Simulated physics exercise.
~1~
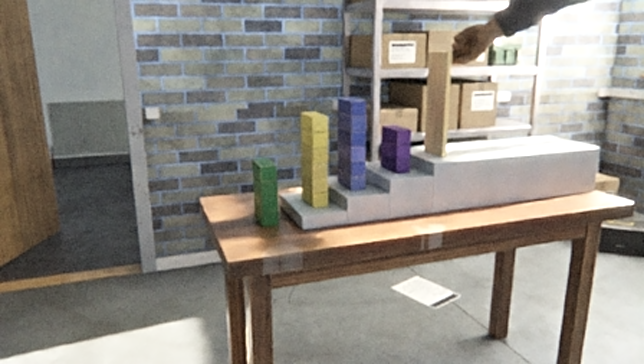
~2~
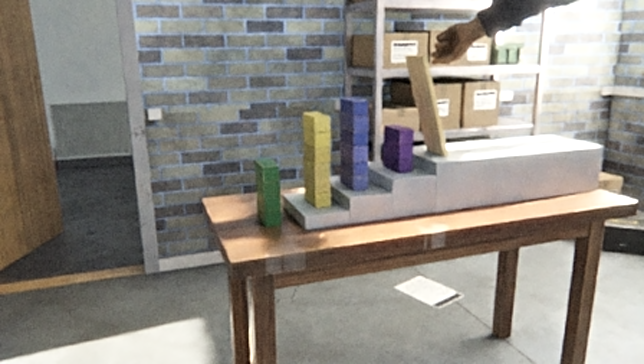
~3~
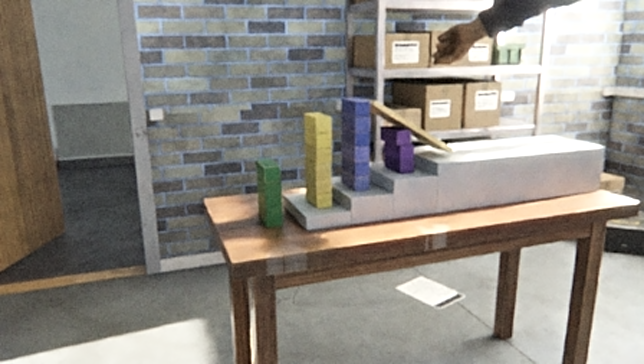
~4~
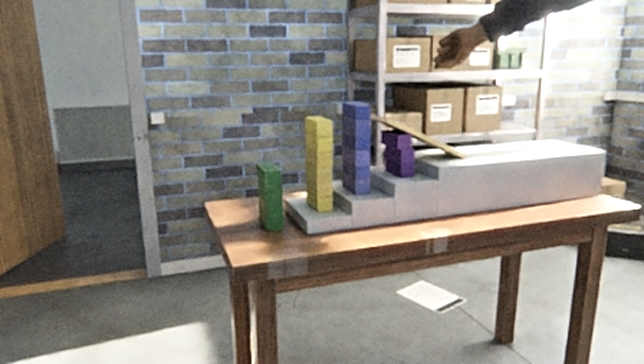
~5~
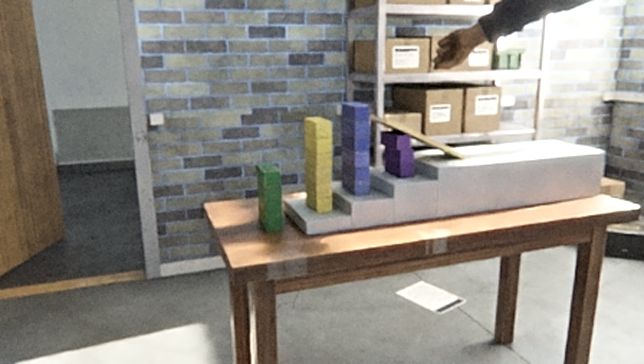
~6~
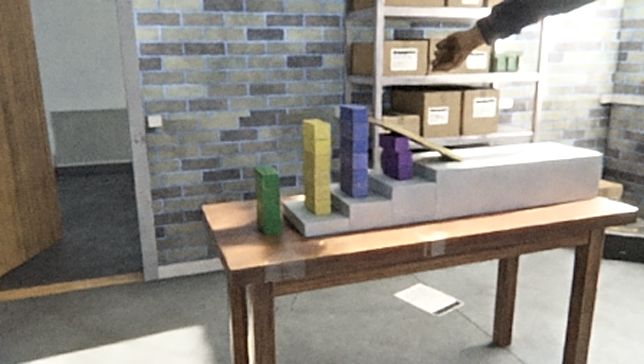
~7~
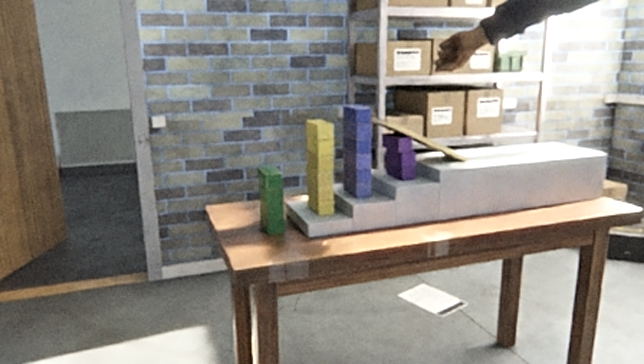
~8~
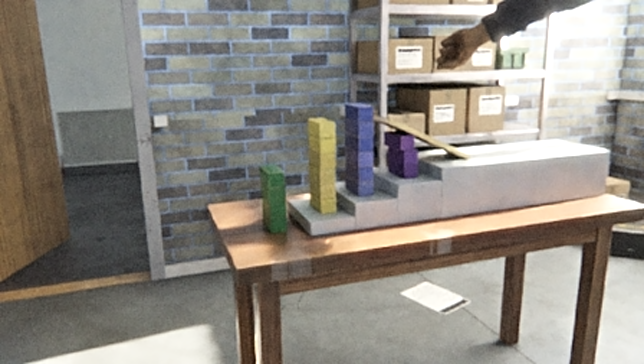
We see a hand release an upright wooden board on a stepped platform beside purple, blue, yellow and green block columns. The board tips left onto the purple column, shifting its blocks slightly, and comes to rest leaning there, with all the columns still standing.
